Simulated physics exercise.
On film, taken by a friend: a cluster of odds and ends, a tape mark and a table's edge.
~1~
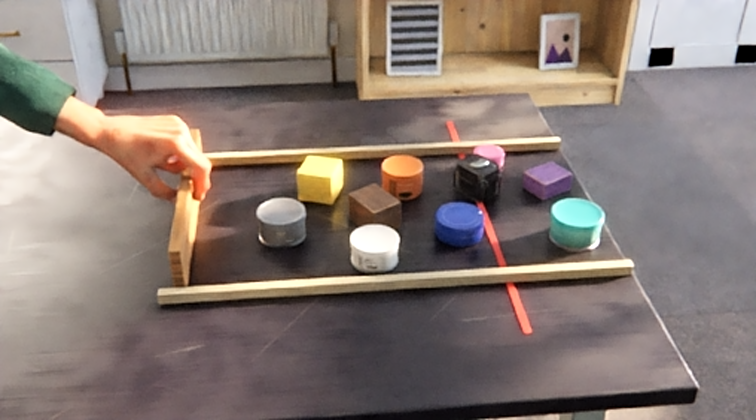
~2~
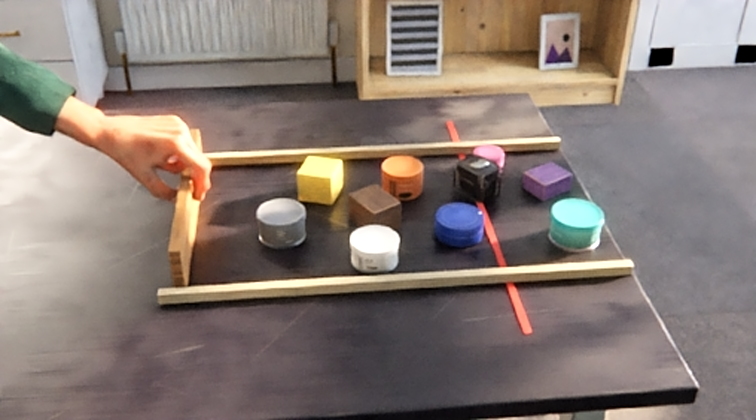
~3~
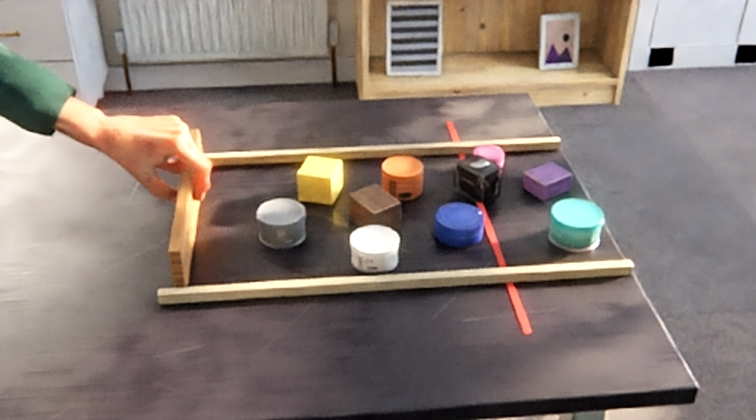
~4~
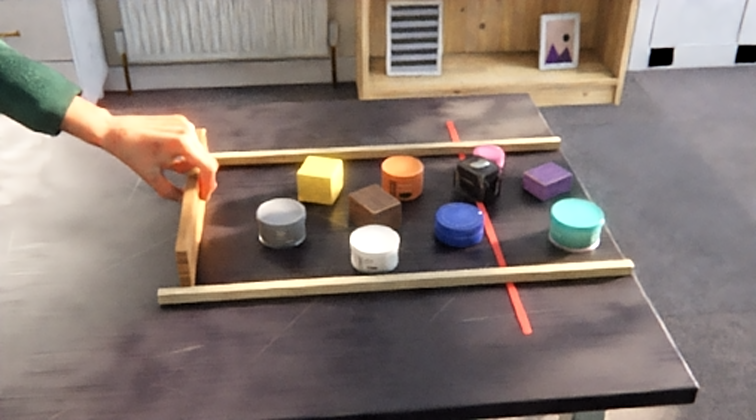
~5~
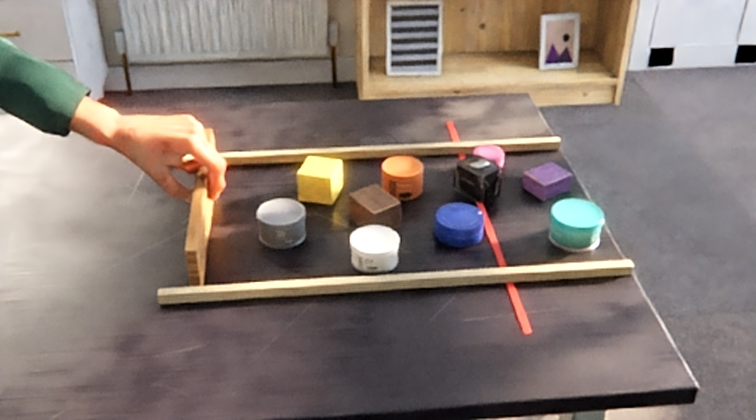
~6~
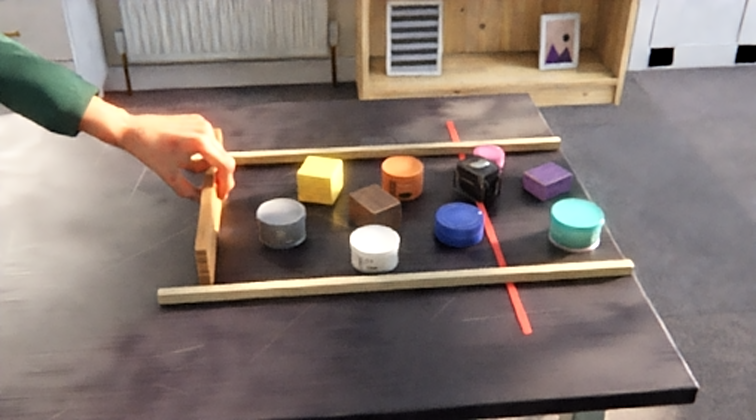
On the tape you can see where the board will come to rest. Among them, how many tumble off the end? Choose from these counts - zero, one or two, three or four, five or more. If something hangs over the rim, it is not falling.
Count: Zero.
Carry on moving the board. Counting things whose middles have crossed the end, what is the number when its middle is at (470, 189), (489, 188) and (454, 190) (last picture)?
By position: 0 / 1 / 0.
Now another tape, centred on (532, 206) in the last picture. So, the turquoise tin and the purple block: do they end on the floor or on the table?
Turquoise tin - gone; purple block - gone.
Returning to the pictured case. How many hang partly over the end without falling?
Count: 2.
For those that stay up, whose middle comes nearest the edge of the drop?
That would be the turquoise tin.
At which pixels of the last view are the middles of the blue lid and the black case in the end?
Look around (557, 229) for the first and around (547, 180) for the second.
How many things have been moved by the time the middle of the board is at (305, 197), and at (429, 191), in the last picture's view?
Counts: 2 / 8.
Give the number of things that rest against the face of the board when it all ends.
It's touching 3 at the end.
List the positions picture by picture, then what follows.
Turquoise tin (576, 225); purple block (547, 181); pink lid (488, 159); board (188, 204); tape (482, 208), in the first picture.
Purple block (547, 181); orange tub (402, 179), in the second picture.
Pink lid (488, 160); grey pot (282, 223), in the third picture.
Turquoise tin (576, 225); black case (478, 178), in the fourth picture.
Purple block (547, 181); board (203, 203), in the fifth picture.
Turquoise tin (576, 225); purple block (547, 181); pink lid (488, 160); board (211, 202); tape (482, 208), in the sixth picture.
A little later, none off yet; turquoise tin at rest near (576, 225); purple block at rest near (547, 181); pink lid at rest near (488, 160).
When it is over, the number that fall off is zero.
